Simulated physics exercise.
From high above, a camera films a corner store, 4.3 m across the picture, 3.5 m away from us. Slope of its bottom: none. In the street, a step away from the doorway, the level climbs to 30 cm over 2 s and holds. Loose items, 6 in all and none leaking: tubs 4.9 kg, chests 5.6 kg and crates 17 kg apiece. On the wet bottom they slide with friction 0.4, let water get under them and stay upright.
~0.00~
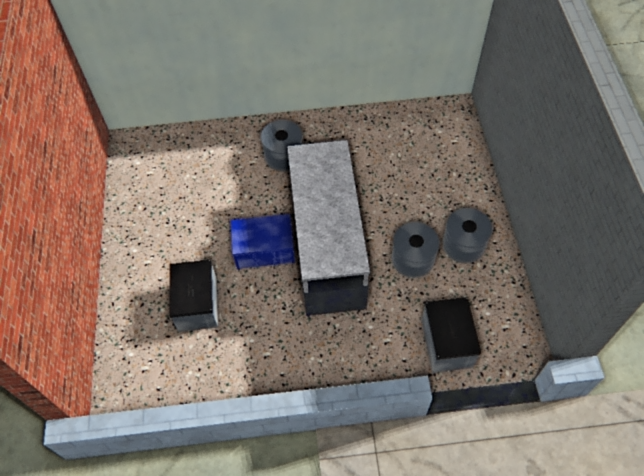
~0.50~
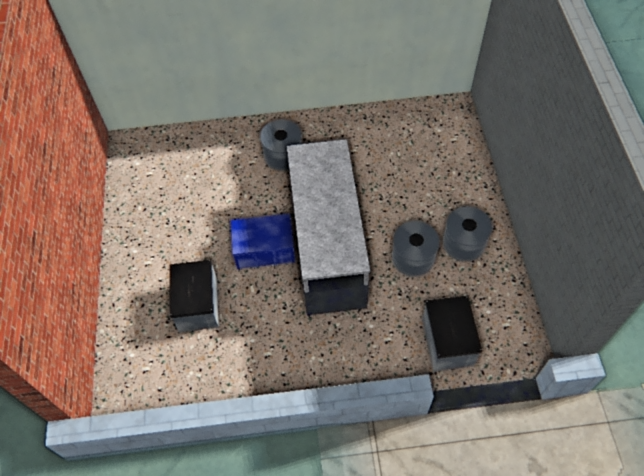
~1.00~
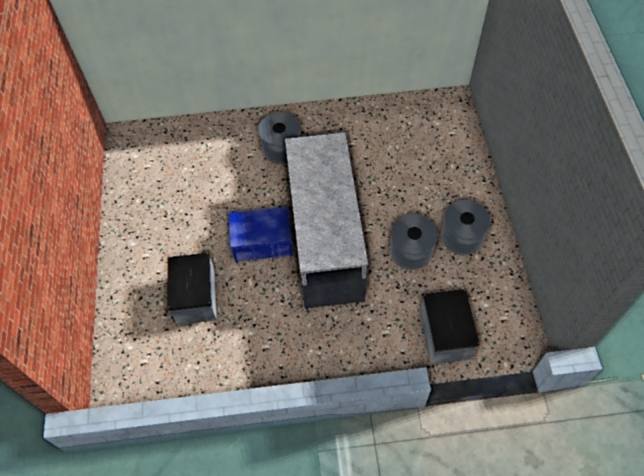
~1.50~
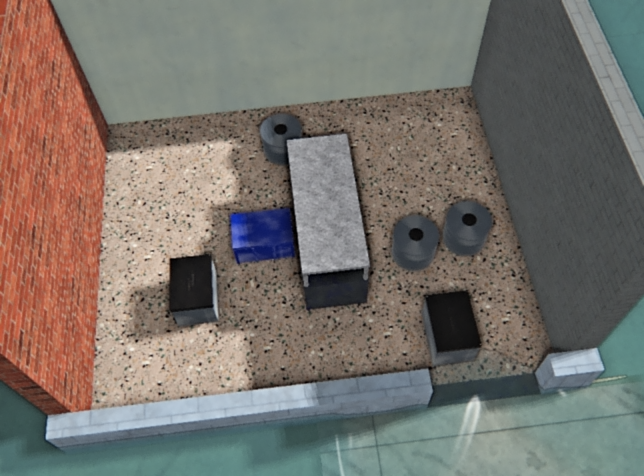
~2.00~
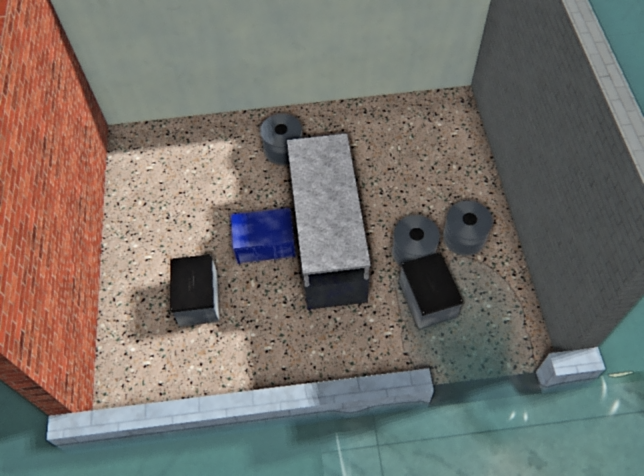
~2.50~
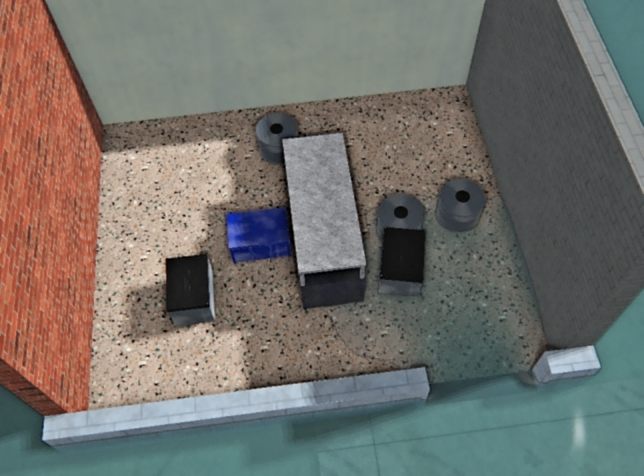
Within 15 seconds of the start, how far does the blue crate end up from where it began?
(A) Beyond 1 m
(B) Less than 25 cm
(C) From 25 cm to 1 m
Answer: C.
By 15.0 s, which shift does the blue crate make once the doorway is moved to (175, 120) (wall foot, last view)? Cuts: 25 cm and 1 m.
I'd expect the blue crate to get swept far off.
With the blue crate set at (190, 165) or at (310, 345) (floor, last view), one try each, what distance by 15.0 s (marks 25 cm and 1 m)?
From the first spot it would go a long distance, and from the second it would go a long distance.
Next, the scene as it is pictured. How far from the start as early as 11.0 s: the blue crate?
By that time, close to 60 cm.
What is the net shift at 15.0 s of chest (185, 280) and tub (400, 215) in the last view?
They've ended up 50 cm and 200 cm away, in that order.
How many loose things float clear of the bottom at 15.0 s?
Tally: 6 of them.
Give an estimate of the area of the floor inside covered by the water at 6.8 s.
Roughly 14 m2 of it is wet.
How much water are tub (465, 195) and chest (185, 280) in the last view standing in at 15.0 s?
Depths: Near 21 cm, then near 13 cm.
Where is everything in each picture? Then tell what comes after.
The first frame shows the blue crate at (262, 234) rests on the ground; water covers 0.0 m2; 0 of 6 have shifted.
The second frame shows the blue crate at (262, 234) rests on the ground; water covers 0.0 m2; 0 of 6 have shifted.
The third frame shows the blue crate at (260, 226), on the bottom; 0.0 m2 under water; 0 of 6 have shifted.
The fourth frame shows the blue crate at (261, 228) rests on the ground; 0.2 m2 under water; 0 of 6 have shifted.
The fifth frame shows the blue crate at (262, 228), on the bottom; water covers 1.1 m2; 1 of 6 have shifted.
The sixth frame shows the blue crate at (258, 227) rests on the ground; water covers 2.8 m2; 3 of 6 have shifted.
After 3.5 s the blue crate is near (258, 227), 0.0 m from its start, aground; 3 afloat.
After 6.8 s the blue crate is near (258, 228), 0.0 m from its start, aground; 3 afloat.
After 11.0 s the blue crate is near (252, 177), 0.6 m from its start, afloat; 6 afloat.
After 15.0 s the blue crate is near (238, 289), 0.8 m from its start, afloat; 6 afloat.
